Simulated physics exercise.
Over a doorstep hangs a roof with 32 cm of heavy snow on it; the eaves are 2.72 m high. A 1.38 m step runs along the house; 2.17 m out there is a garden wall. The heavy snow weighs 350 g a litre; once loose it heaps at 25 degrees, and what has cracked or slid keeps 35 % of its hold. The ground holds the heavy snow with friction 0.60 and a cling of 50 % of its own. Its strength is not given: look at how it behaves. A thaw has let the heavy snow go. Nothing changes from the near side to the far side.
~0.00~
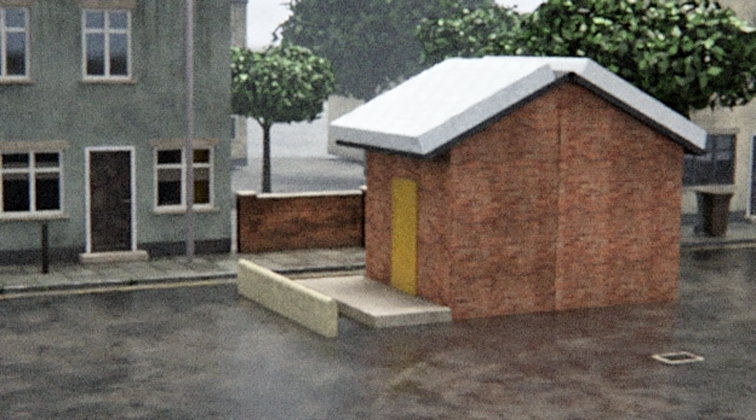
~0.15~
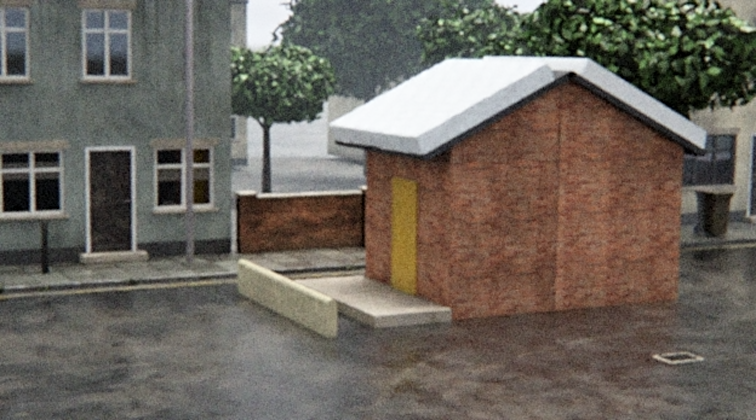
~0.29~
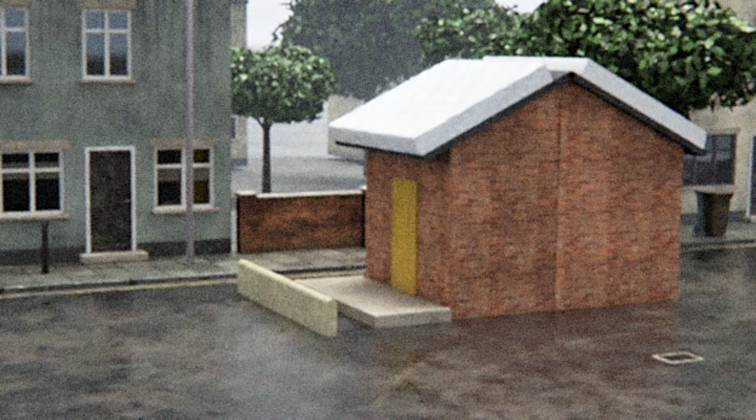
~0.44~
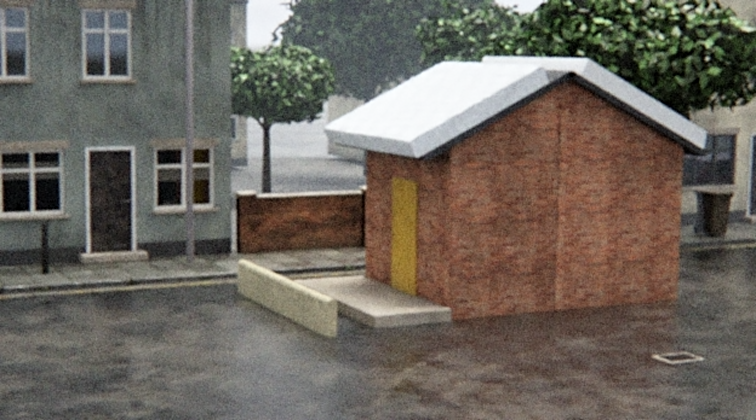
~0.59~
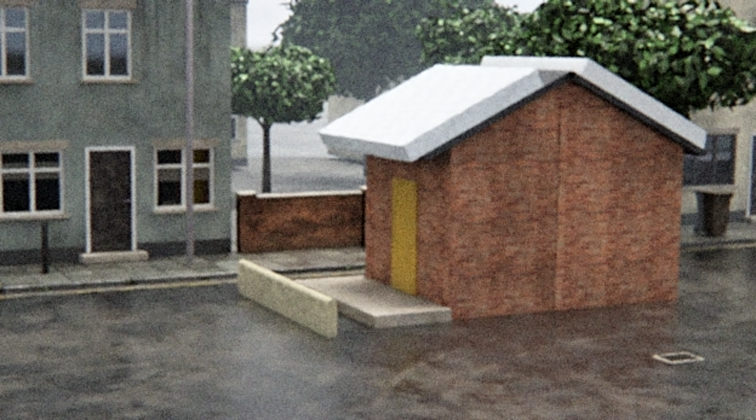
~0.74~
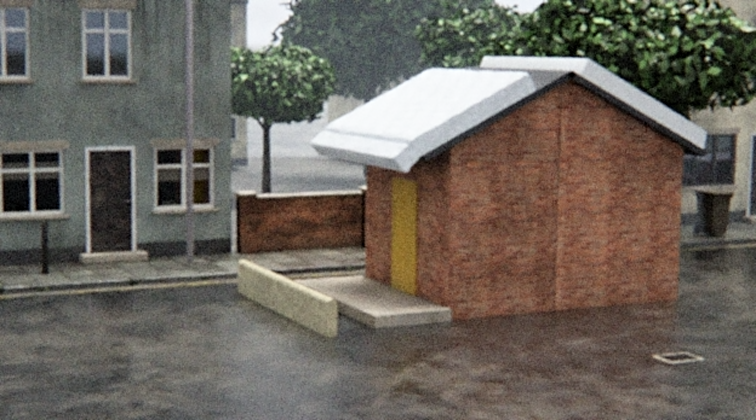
A thick slab of white snow covers the roof of a small red-brick building with a yellow door, seen from slightly above across a wet, dark street on a grey day. A pale step and low wall sit at its left, with a grey-green house, brick wall and trees behind. The left slope's snow slides slowly down past the eaves, gathering speed and starting to crack, while the camera stays still.
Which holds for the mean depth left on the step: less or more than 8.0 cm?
The result is less than 8.0 cm.
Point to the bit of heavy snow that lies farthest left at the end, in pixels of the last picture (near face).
Around (219, 339).
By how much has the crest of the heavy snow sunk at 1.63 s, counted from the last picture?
Roughly 0.8 m.
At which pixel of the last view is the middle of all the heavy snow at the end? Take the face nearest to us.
Around (328, 315).
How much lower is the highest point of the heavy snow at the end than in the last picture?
Roughly 3.2 m.
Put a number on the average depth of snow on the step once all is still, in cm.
About 5 cm.
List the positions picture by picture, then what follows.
The first picture shows front end of the heavy snow at (418, 136), 2 % of it past the eaves, in one piece.
The second picture shows front end of the heavy snow at (417, 136), its middle shifted 1.5 cm, 2 % of it past the eaves, in one piece.
The third picture shows front end of the heavy snow at (415, 138), its middle shifted 6.0 cm, 4 % of it past the eaves, in one piece.
The fourth picture shows front end of the heavy snow at (410, 143), its middle shifted 14 cm, 7 % of it past the eaves, in one piece.
The fifth picture shows front end of the heavy snow at (404, 148), its middle shifted 26 cm, 12 % of it past the eaves, in one piece.
The sixth picture shows front end of the heavy snow at (396, 161), its middle shifted 43 cm, 18 % of it past the eaves, cracking.
By 1.15 s, 84 % of the snow is still up on the roof and 16 % is falling or down.
By 1.63 s, 42 % of the snow is still up on the roof and 58 % is falling or down.
By 2.12 s, none of the snow is still up on the roof and all is falling or down.
By 2.60 s, none of the snow is still up on the roof and all is falling or down.
By 3.30 s, at the end, none of the snow is still up on the roof and the snow on the step is 5.2 cm deep on average.
